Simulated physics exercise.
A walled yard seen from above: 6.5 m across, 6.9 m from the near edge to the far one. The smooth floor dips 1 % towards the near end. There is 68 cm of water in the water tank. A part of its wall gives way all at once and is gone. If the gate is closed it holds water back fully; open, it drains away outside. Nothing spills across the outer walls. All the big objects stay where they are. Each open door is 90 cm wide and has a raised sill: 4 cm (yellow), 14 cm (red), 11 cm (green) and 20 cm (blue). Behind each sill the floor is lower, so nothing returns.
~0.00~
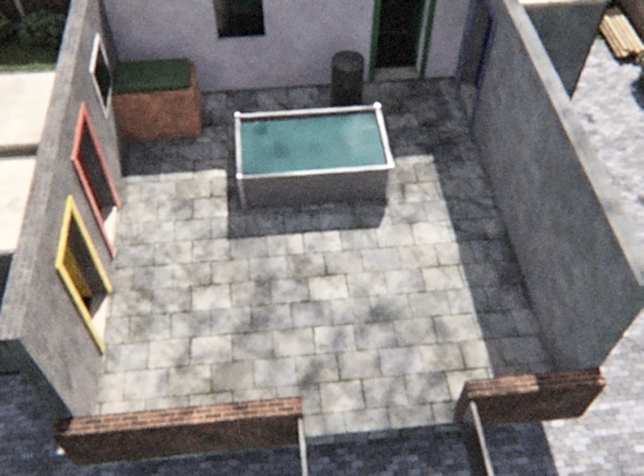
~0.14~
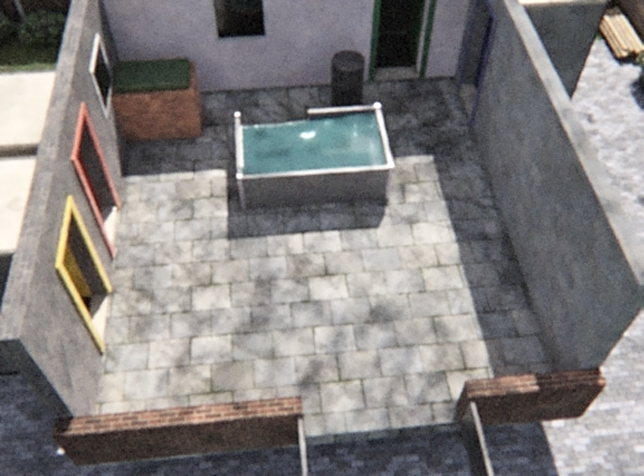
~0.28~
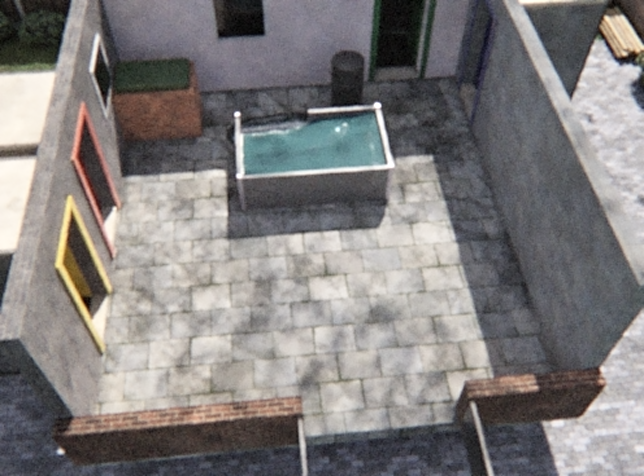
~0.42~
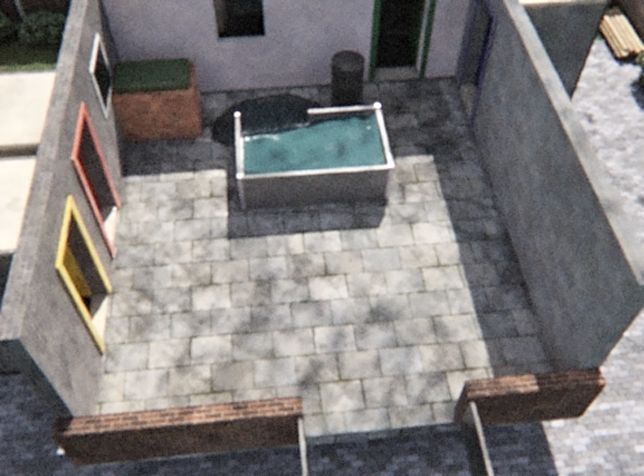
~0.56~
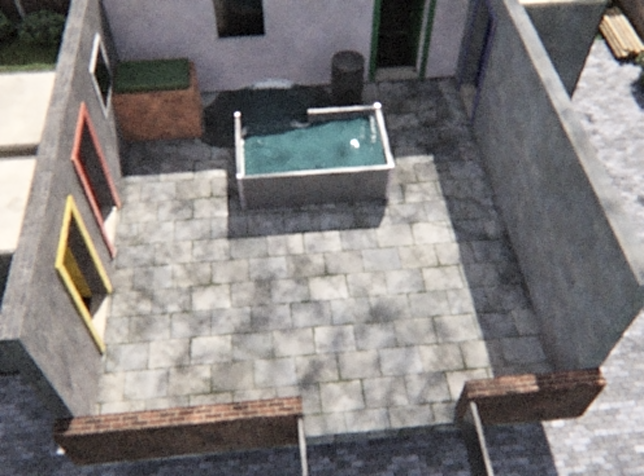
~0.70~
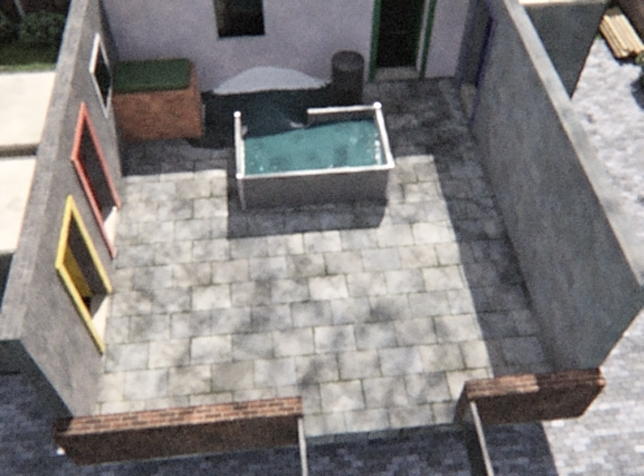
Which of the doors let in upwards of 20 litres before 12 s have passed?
Door by door: At the yellow door it does not reach the limit; at the red door it keeps below the limit; at the green door it stays under the limit; at the blue door it does not reach the limit.
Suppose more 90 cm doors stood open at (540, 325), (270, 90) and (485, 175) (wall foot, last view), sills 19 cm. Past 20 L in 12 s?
In that order: Not over, over, below.
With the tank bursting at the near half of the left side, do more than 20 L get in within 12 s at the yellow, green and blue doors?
Then: Yellow past it, green below, blue below.
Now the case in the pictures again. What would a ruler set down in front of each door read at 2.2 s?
In cm: Yellow 0, red 0, green 10, blue 16.
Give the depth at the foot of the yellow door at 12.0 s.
About 3.0 cm.
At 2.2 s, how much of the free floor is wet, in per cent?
About 20 per cent.
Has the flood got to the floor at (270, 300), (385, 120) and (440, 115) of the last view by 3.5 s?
In that order: Dry, flooded, wet.
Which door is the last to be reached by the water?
Last comes the yellow one.
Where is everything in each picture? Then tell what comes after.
The water tank at (312, 144) is whole and still, 68 cm deep, in the first frame.
Water pours out on the water tank's far side and has run 0.7 m, to a hidden place; typically 9 cm deep outside, 68 cm at the water tank's back, in the second frame.
The front is at (234, 129), 0.9 m from the gap on the water tank's far side; 1.0 m2 of floor is under water; 68 cm left at the back of the water tank, in the third frame.
Water pours out on the water tank's far side and has run 1.4 m, to (285, 96); typically 8 cm deep outside, 66 cm at the water tank's back, in the fourth frame.
The front is at (233, 91), 1.8 m from the gap on the water tank's far side; 3.4 m2 of floor is under water; 57 cm left at the back of the water tank, in the fifth frame.
The front is at (202, 93), 2.1 m from the gap on the water tank's far side; 3.9 m2 of floor is under water; 58 cm left at the back of the water tank, in the sixth frame.
After 1.4 s water covers 15 % of the floor and is deepest (43 cm) near (261, 95); yellow door not reached, red door not reached, green door 4 cm at the sill, 0 L in, blue door not reached.
After 2.2 s water covers 20 % of the floor and is deepest (60 cm) near (129, 110); yellow door not reached, red door not reached, green door 10 cm at the sill, 0 L in, blue door 16 cm at the sill, 0 L in.
After 3.5 s water covers 35 % of the floor and is deepest (42 cm) near (129, 110); yellow door not reached, red door not reached, green door 9 cm at the sill, 0 L in, blue door 17 cm at the sill, 0 L in.
After 7.0 s water covers 80 % of the floor and is deepest (16 cm) near (461, 114); yellow door 4 cm at the sill, 4 L in, red door 5 cm at the sill, 0 L in, green door 8 cm at the sill, 0 L in, blue door 15 cm at the sill, 1 L in.
After 12.0 s water covers 90 % of the floor and is deepest (11 cm) near (129, 110); yellow door 3 cm at the sill, 5 L in, red door 3 cm at the sill, 0 L in, green door 6 cm at the sill, 2 L in, blue door 6 cm at the sill, 1 L in.
